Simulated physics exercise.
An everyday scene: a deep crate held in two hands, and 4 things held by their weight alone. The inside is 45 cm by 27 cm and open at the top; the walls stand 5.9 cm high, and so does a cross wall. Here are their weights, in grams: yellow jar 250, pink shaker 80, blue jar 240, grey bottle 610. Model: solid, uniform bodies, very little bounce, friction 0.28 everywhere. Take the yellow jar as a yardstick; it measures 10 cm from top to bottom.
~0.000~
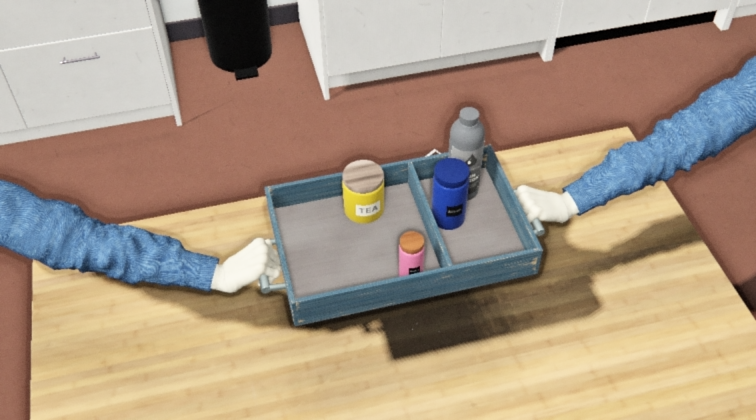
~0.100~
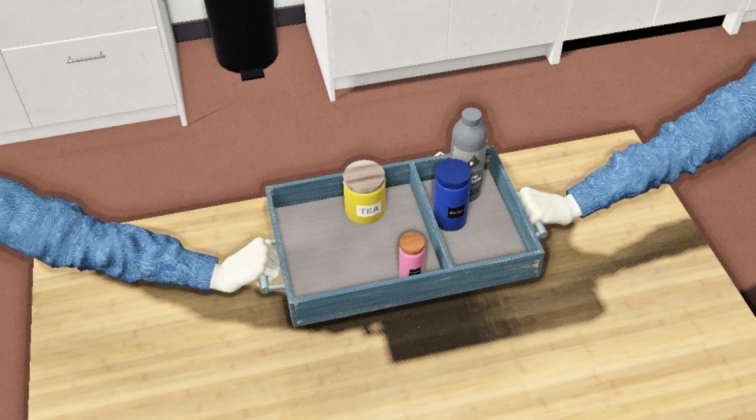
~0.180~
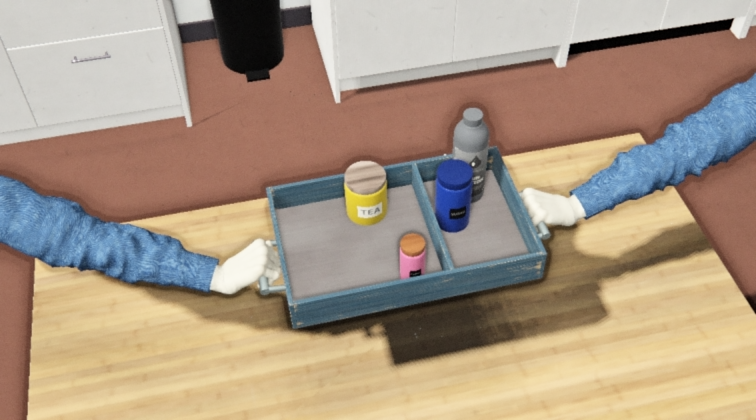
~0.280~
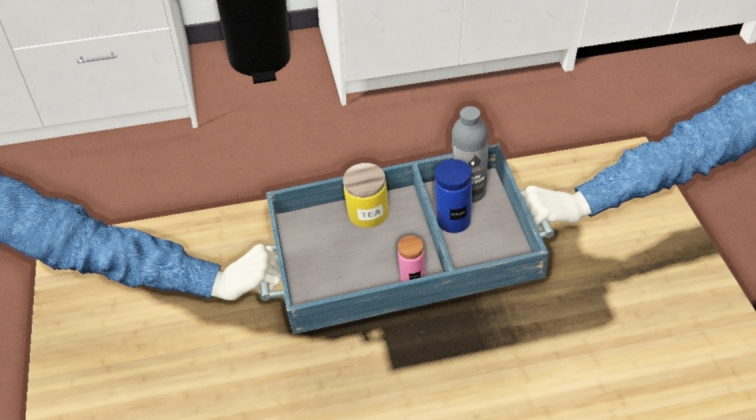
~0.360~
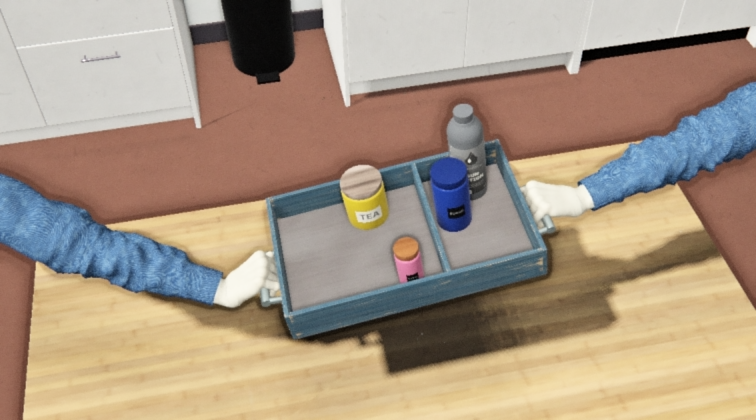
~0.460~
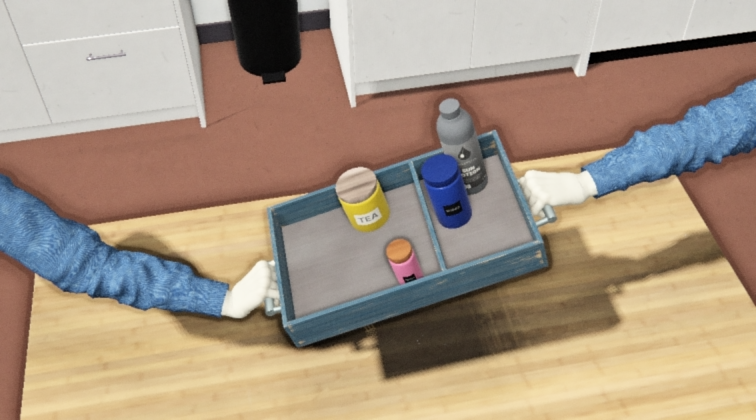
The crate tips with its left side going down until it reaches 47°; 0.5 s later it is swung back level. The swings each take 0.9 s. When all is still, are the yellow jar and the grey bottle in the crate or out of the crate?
The yellow jar stays put; the grey bottle stays put.
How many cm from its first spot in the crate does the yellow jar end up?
Displacement: Approx. 14 cm.
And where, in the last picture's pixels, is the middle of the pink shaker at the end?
Around (299, 283).
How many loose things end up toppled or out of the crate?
So, 1 in all.
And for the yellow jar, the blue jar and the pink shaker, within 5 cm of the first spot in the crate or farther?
The yellow jar leaves its spot; the blue jar holds its spot; the pink shaker ends elsewhere.
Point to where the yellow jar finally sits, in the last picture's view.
The resting point is around (296, 205).
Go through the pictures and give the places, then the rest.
In the first picture, crate level; yellow jar (364, 192); grey bottle (466, 153).
In the second picture, crate level; pink shaker (412, 259); blue jar (452, 196).
In the third picture, tip 1°, left side down; pink shaker (413, 261); blue jar (453, 197).
In the fourth picture, tip 4°, left side down; pink shaker (412, 263); blue jar (454, 197).
In the fifth picture, tip 8°, left side down; pink shaker (409, 265); blue jar (452, 195).
In the sixth picture, tip 15°, left side down; yellow jar (363, 200); grey bottle (461, 146).
Around 0.76 s, tip 40°, left side down; yellow jar shifted 8 cm near (328, 233); grey bottle shifted 6 cm near (396, 154); pink shaker shifted 8 cm.
Around 0.96 s, tip 47°, left side down; grey bottle on its side near (363, 177); yellow jar shifted 14 cm near (313, 254); pink shaker shifted 20 cm.
Around 1.76 s, tip 39°, left side down; grey bottle on its side near (339, 286); yellow jar shifted 14 cm near (307, 249); pink shaker shifted 20 cm.
Finally (2.9 s), on their side or leaning hard in the crate, grey bottle; not toppled but over 5 cm from the start, yellow jar and pink shaker; the last one still in place (within 5 cm). In the last view, yellow jar near (296, 205), grey bottle near (332, 255).
